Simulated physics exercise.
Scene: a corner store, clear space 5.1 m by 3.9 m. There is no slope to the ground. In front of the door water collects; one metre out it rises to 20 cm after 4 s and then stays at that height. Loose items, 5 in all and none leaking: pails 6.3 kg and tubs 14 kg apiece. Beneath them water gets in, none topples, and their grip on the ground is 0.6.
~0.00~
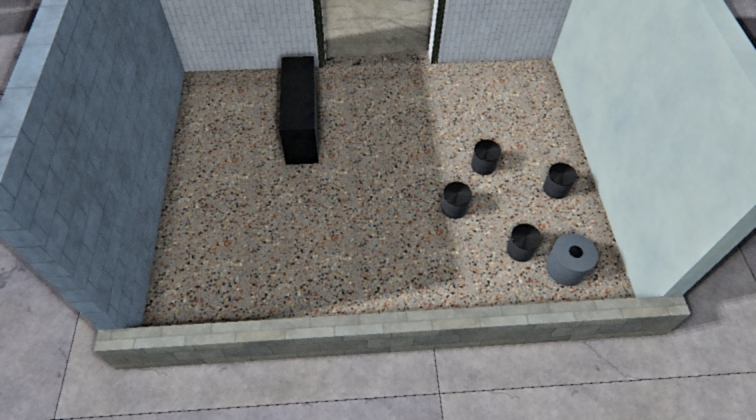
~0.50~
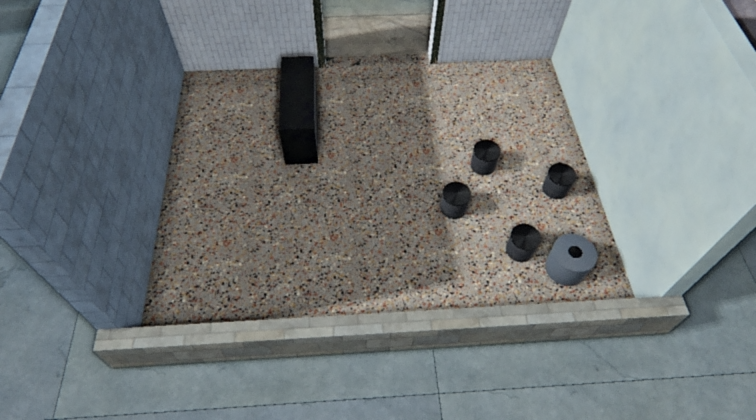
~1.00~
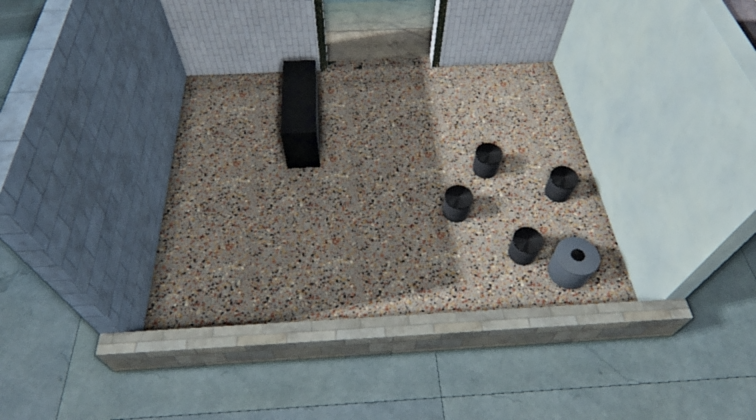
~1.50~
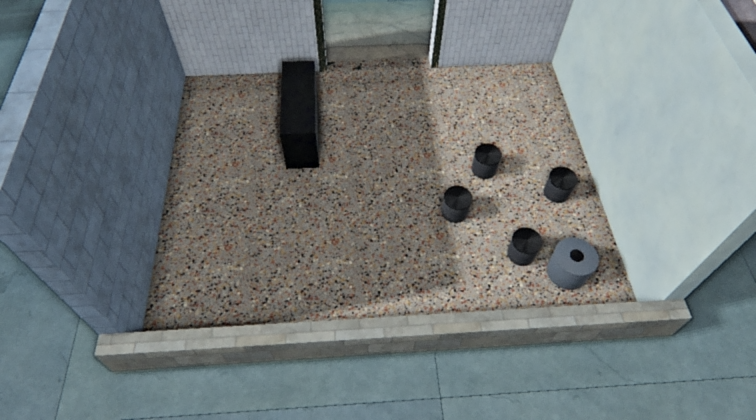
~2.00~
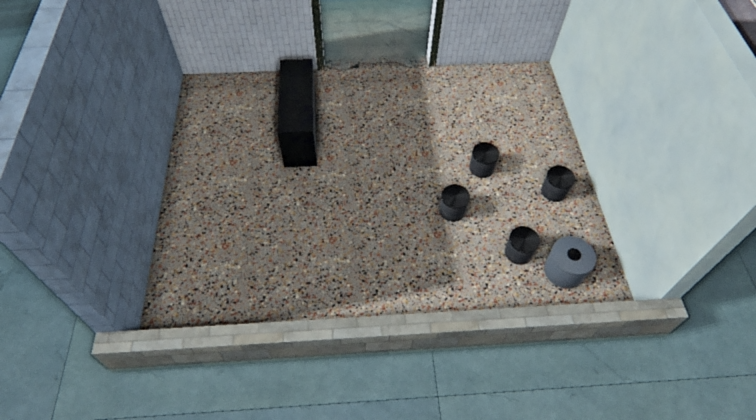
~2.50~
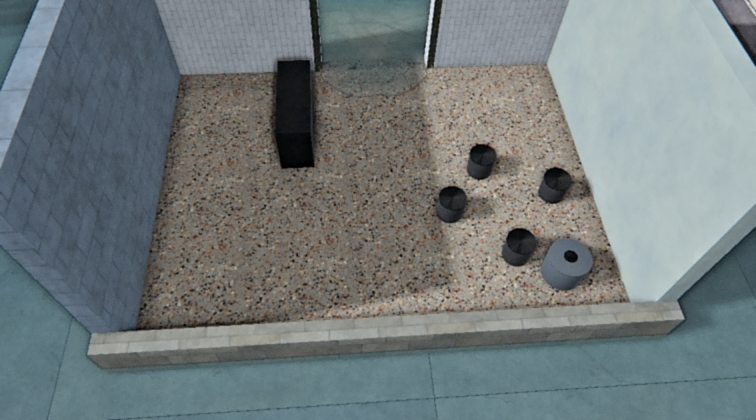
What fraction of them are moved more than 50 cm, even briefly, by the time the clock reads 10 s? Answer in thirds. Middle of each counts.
One to two thirds.
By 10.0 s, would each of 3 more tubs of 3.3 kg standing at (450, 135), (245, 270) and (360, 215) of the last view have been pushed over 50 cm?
For each in turn I get a greater distance, a greater distance and a greater distance.
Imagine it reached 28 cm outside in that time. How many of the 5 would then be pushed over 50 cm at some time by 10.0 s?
Then 5 of them.
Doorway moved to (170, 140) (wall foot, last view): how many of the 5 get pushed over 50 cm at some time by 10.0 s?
Then it comes to 0 of them.
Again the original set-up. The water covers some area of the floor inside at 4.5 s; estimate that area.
Somewhere around 6.0 m2, roughly.
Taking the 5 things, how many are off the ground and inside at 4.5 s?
Then: 0.
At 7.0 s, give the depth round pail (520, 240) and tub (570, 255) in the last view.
Close to 4 and 2 centimetres.
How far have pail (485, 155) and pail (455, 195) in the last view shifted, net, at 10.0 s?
In turn: 20 cm, 140 cm.
After 3.5 s 0 of 5 are over 50 cm from their spots; 0 afloat.
After 4.5 s 0 of 5 are over 50 cm from their spots; 0 afloat.
After 7.0 s 0 of 5 are over 50 cm from their spots; 0 afloat.
After 10.0 s 3 of 5 are over 50 cm from their spots, and 3 have been at some point; 5 afloat.
